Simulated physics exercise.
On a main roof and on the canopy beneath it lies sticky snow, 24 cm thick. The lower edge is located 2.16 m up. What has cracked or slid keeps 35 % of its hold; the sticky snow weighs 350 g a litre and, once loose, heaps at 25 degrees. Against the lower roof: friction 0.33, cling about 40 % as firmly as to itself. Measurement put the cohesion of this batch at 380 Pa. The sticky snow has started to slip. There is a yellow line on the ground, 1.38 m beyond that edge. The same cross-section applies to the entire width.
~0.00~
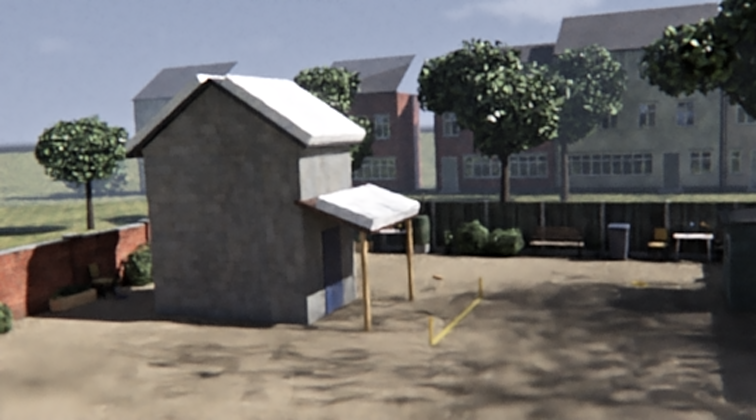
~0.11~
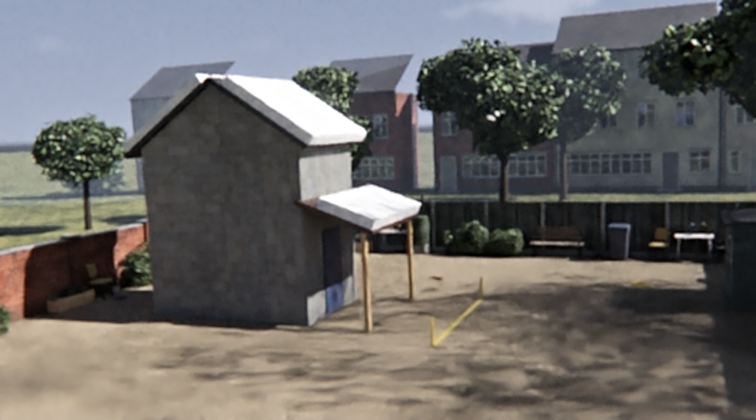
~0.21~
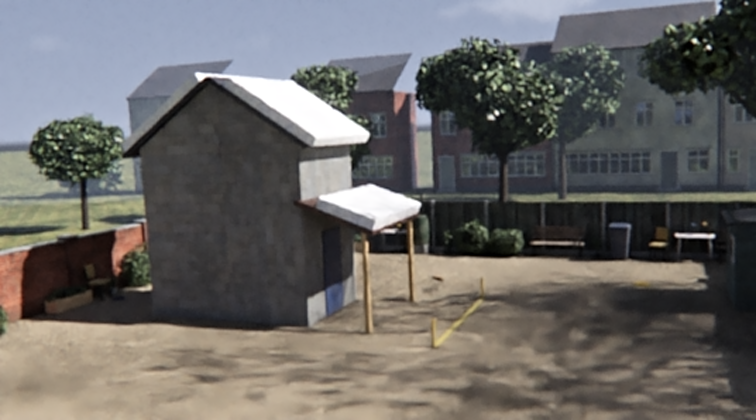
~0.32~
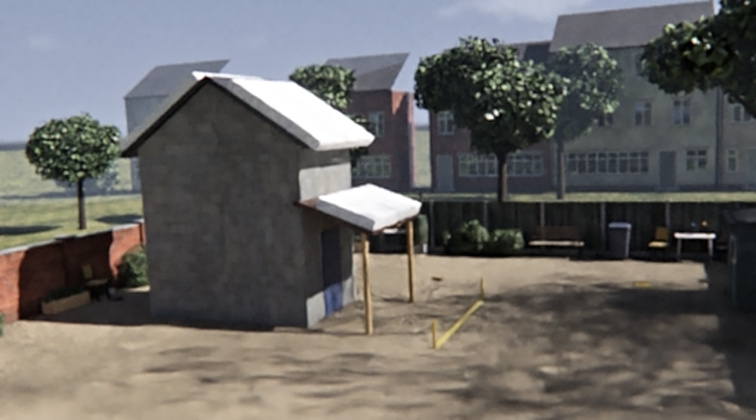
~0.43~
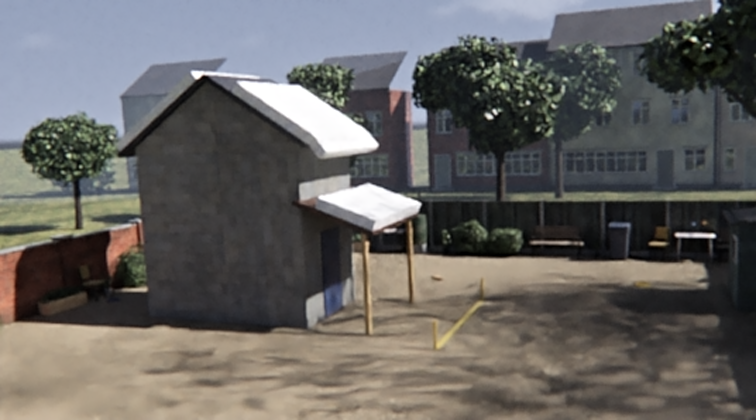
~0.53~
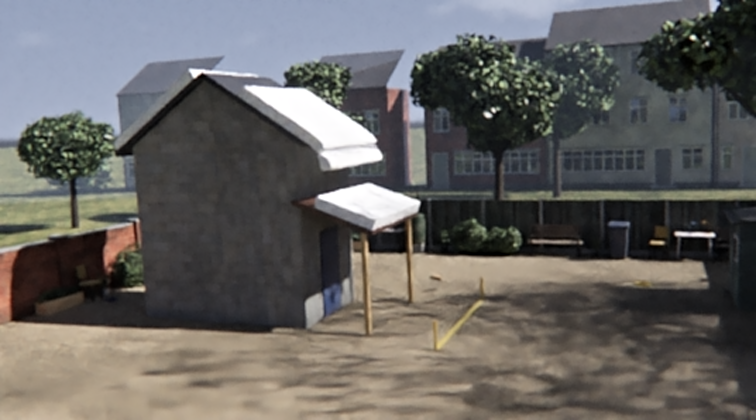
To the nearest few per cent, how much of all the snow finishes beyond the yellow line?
Roughly 51 %.
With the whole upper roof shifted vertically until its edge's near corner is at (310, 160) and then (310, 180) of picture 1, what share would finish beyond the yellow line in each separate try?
Try 1: Near 55 %; try 2: Near 60 %.
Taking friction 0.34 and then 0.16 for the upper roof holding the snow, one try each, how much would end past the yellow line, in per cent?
50 %, then 50 %.
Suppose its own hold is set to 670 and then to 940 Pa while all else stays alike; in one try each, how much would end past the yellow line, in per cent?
Roughly 50 % followed by roughly 50 %.
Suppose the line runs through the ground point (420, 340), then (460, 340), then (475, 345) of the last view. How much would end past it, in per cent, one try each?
60 %, 45 %, 40 %.
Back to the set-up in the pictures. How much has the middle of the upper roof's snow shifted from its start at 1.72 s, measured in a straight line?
I'd put it near 5.8 m.
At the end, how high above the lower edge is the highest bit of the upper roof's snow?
0.6 m, give or take.
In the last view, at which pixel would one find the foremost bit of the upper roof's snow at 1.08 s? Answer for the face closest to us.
You'll find it close to (394, 229).
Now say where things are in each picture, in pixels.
In the first picture, foremost bit of the sticky snow at (308, 137).
In the second picture, foremost bit of the sticky snow at (309, 137), its middle shifted 2.8 cm, 1 % of it past the upper edge, in one piece.
In the third picture, foremost bit of the sticky snow at (312, 146), its middle shifted 11 cm, 4 % of it past the upper edge, in one piece.
In the fourth picture, foremost bit of the sticky snow at (316, 143), its middle shifted 24 cm, 10 % of it past the upper edge, in one piece.
In the fifth picture, foremost bit of the sticky snow at (322, 145), its middle shifted 43 cm, 17 % of it past the upper edge, cracking.
In the sixth picture, foremost bit of the sticky snow at (329, 161), its middle shifted 68 cm, 27 % of it past the upper edge, cracking.
After 1.08 s, none is below the lower edge and 0 % is past the line.
After 1.72 s, 70 % is below the lower edge and 47 % is past the line.
After 2.36 s, 71 % is below the lower edge and 51 % is past the line.
After 3.00 s, 71 % is below the lower edge and 51 % is past the line.
After 3.10 s, 71 % is below the lower edge and 51 % is past the line.
